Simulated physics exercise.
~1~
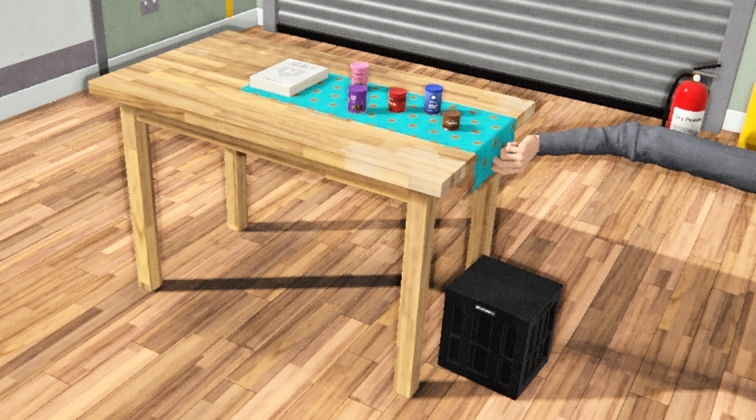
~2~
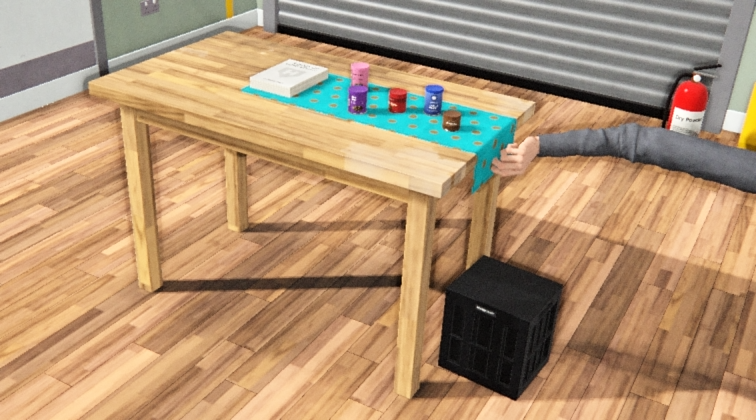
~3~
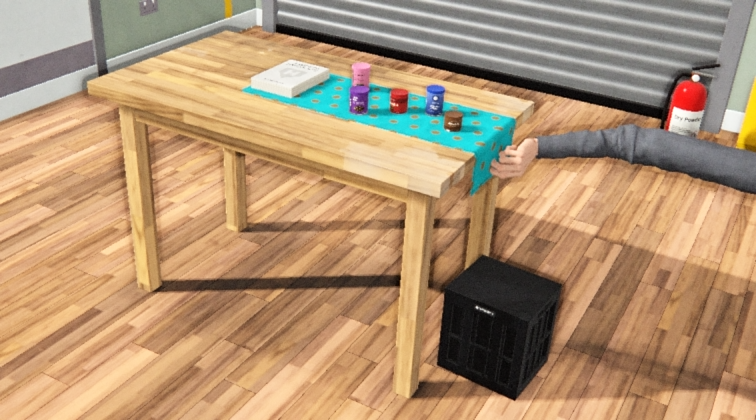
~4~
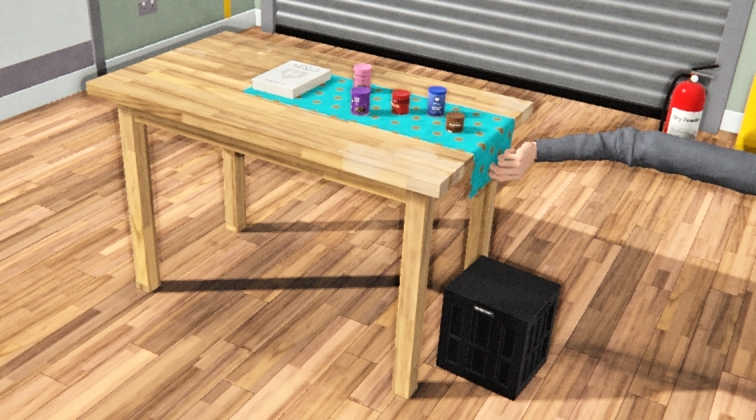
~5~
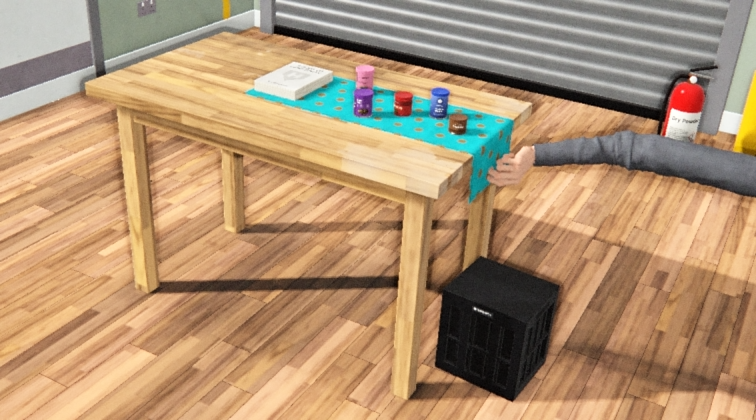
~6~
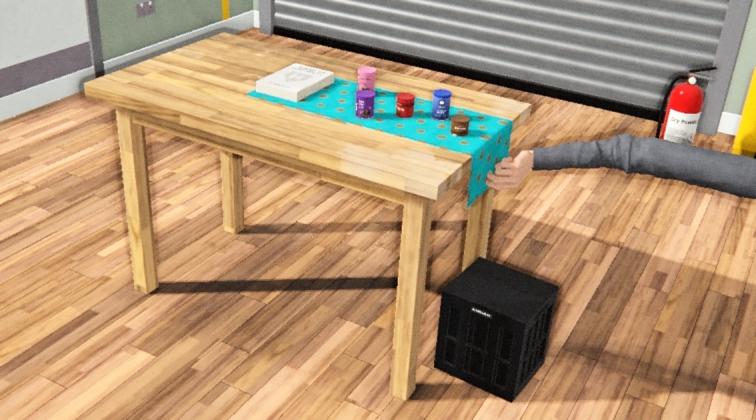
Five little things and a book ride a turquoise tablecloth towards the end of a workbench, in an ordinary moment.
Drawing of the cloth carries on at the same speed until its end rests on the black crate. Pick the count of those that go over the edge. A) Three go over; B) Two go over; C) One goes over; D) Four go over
A.
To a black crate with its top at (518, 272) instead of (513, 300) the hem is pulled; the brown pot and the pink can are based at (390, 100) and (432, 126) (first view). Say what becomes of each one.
In the end the brown pot is still on top and the pink can is no longer on top.
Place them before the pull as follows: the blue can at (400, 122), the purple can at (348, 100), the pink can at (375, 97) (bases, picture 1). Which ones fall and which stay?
Fate of the blue can: It goes; fate of the purple can: It stays; fate of the pink can: It stays.
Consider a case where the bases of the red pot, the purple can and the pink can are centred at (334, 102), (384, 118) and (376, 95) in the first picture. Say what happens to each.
The red pot is still on top, the purple can is off the top, the pink can is still on top.
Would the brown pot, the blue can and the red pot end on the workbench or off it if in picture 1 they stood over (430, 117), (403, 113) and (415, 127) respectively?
In the end the brown pot is no longer on top, the blue can is no longer on top, and the red pot is no longer on top.
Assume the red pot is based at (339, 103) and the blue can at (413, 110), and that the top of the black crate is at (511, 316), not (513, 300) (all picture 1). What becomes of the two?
The red pot stays put, the blue can is lost.
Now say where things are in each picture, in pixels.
The first picture shows hem (472, 194); brown pot (452, 113); blue can (434, 87); red pot (398, 91); purple can (358, 88); pink can (360, 65); top of the crate (513, 300).
The second picture shows hem (472, 195); brown pot (452, 113).
The third picture shows hem (471, 197); blue can (436, 88).
The fourth picture shows hem (469, 200); red pot (401, 93); top of the crate (512, 301).
The fifth picture shows hem (469, 205); purple can (364, 92).
The sixth picture shows hem (467, 209); brown pot (461, 118); blue can (442, 92); red pot (406, 96); purple can (366, 93); pink can (367, 70).
Soon after, hem near (482, 251); brown pot and blue can gone.
After that, hem on the crate; brown pot, blue can and red pot gone.
In the end, hem on the crate; brown pot, blue can and red pot gone. The count of fallen things is three.
